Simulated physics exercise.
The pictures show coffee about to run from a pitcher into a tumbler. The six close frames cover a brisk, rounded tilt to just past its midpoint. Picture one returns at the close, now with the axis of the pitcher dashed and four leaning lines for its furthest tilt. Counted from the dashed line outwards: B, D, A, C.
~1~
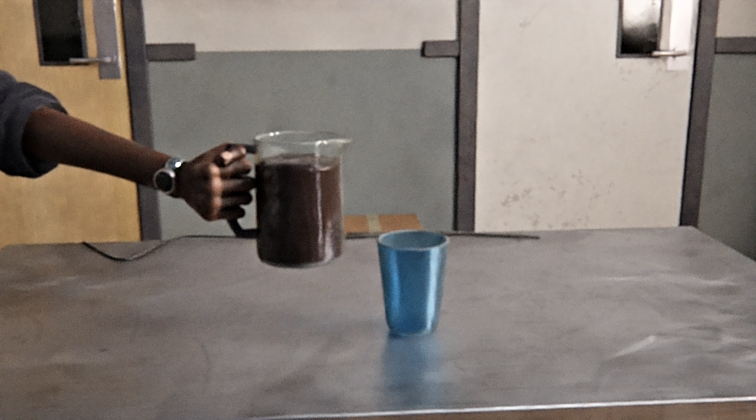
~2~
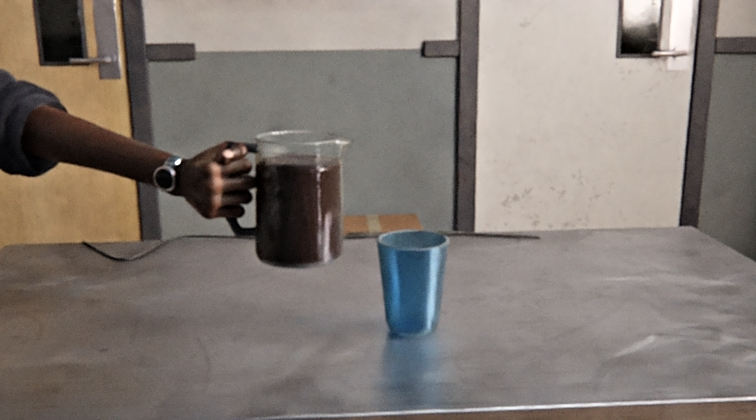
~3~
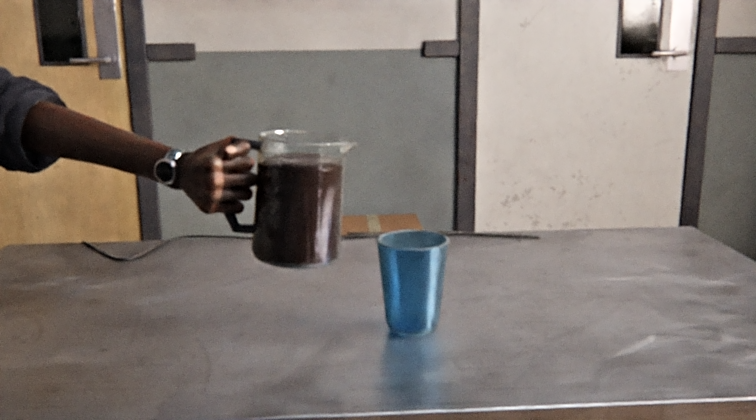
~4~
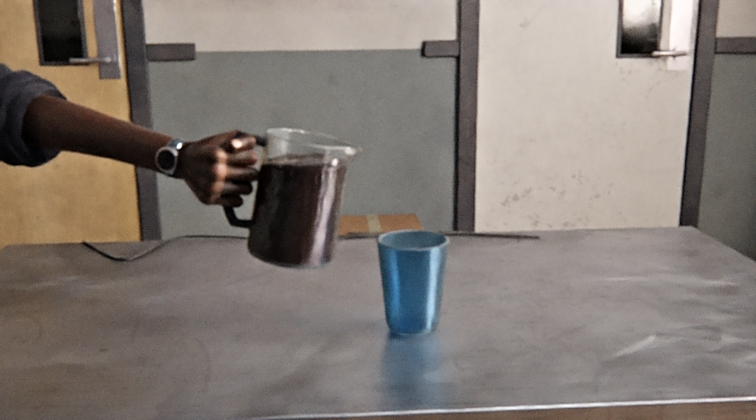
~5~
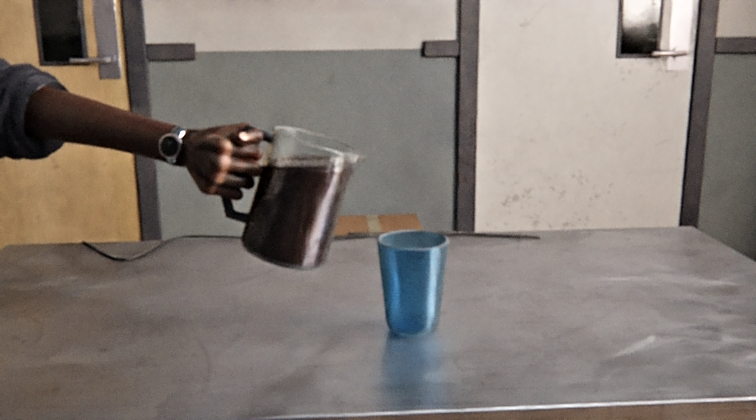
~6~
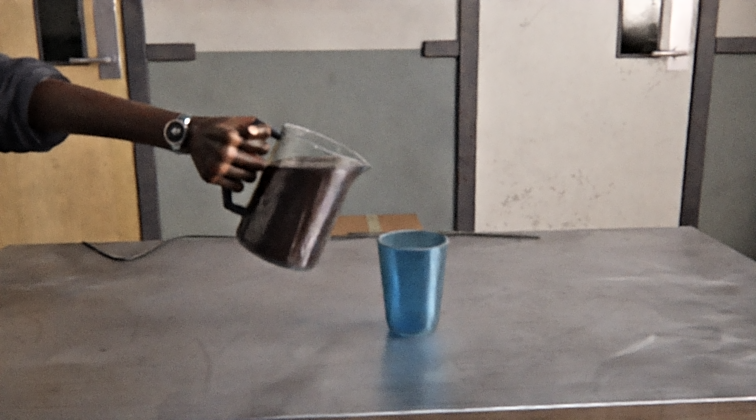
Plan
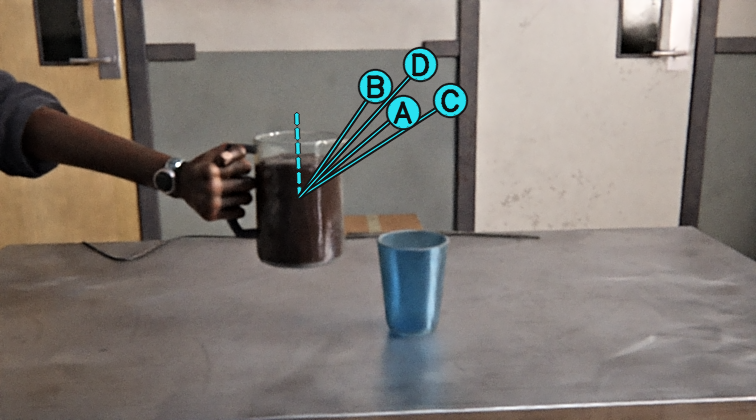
We see a hand wearing a watch hold a glass pitcher of dark coffee above a metal table, left of a blue tumbler. The pitcher starts upright, then gradually tilts to the right while the tumbler stays still.
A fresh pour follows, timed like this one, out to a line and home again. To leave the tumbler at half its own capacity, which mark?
Choose C.
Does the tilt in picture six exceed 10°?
Yes, it does.
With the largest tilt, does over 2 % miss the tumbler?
No.
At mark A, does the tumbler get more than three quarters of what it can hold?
No, it does not.
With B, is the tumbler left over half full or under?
Under half.
On the marked copy, A at (389, 121); B at (366, 101); C at (435, 109); D at (409, 77).
Choosing A, the tumbler ends with about 32 % of what it can hold.
Choosing B, the tumbler ends with about 9 % of what it can hold.
Choosing C, the tumbler ends with about 48 % of what it can hold.
Choosing D, the tumbler ends with about 19 % of what it can hold.
